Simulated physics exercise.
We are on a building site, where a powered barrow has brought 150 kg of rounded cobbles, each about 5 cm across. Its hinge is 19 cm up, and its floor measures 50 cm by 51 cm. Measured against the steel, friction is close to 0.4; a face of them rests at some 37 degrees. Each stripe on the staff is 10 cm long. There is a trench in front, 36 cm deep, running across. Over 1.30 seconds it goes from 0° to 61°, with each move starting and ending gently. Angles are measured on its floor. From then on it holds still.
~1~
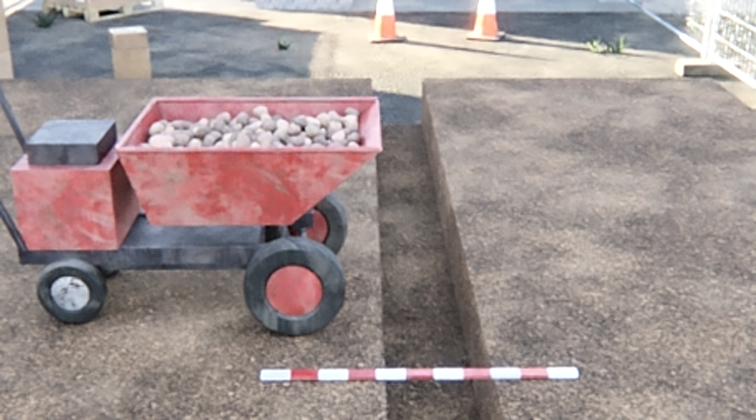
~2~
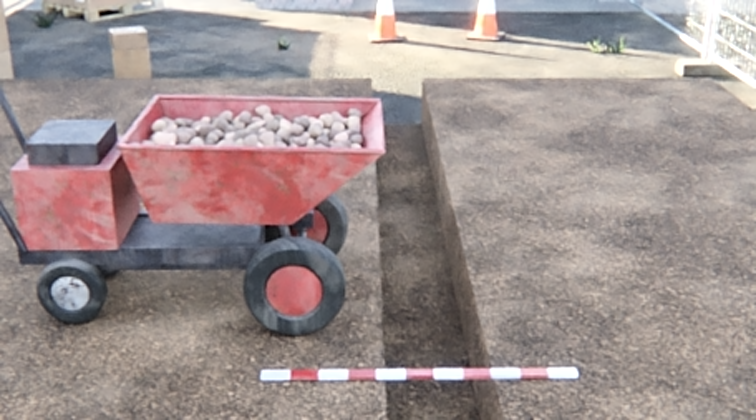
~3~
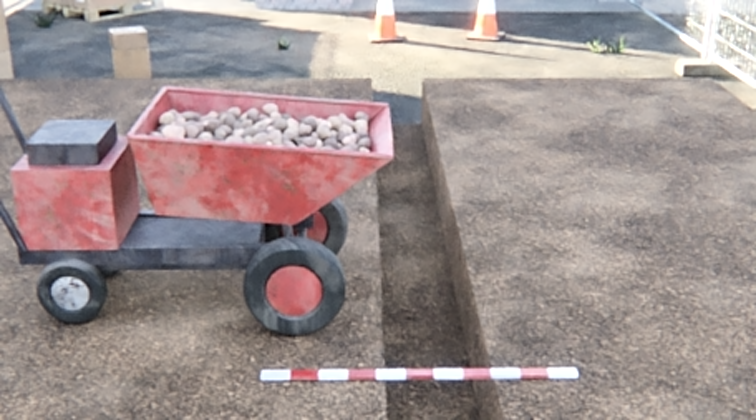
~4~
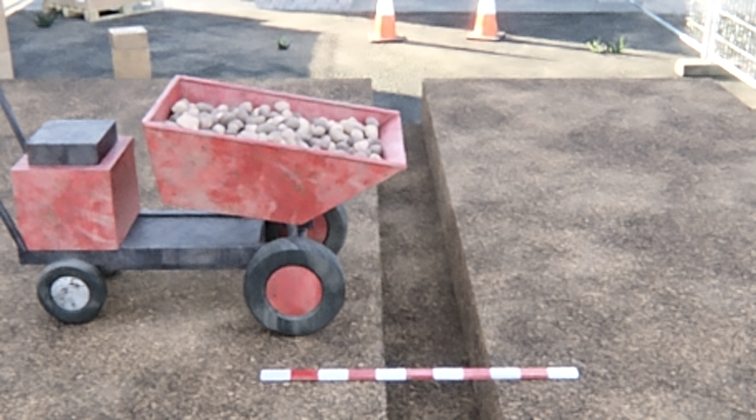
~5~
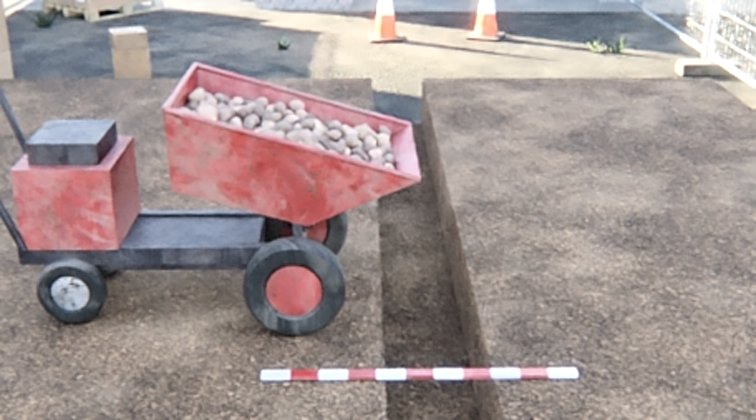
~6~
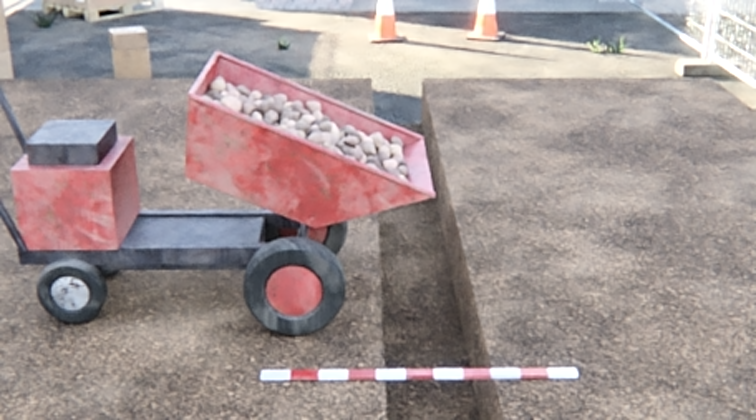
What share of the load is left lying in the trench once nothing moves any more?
About 40 per cent.
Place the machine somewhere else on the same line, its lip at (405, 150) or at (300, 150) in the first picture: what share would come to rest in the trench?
That gives roughly 15 per cent and roughly 95 per cent.
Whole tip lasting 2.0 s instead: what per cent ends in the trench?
About 45%.
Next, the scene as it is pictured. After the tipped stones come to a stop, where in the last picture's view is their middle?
Somewhere near pixel (501, 291).
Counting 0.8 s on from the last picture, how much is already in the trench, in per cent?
Roughly 5% by that time.
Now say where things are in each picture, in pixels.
In the first picture, the tray is at 0°, its lip at (380, 150); the top of the load is at (263, 124).
In the second picture, lip at (384, 152), floor tilted 1°, highest stones at (256, 125).
In the third picture, the tray is at 5°, its lip at (393, 157); the top of the load is at (202, 121).
In the fourth picture, the tray is at 10°, its lip at (406, 166); the top of the load is at (190, 111).
In the fifth picture, lip at (420, 179), floor tilted 16°, highest stones at (207, 100).
In the sixth picture, lip at (434, 195), floor tilted 24°, highest stones at (224, 91).
Then, 0.4 s after the last picture the floor is at 52°, 100 % in the tray; the foremost stones are at (446, 220).
Then, 0.8 s after the last picture the floor is at 61°, 72 % in the tray, 4 % in the trench, 24 % past the trench; the foremost stones are at (552, 295).
Then, 1.2 s after the last picture the floor is at 61°, 34 % in the tray, 10 % in the trench, 57 % past the trench; the foremost stones are at (655, 289).
Then, 3.2 s after the last picture the floor is at 61°, 0 % in the tray, 40 % in the trench, 60 % past the trench; the foremost stones are at (717, 279).
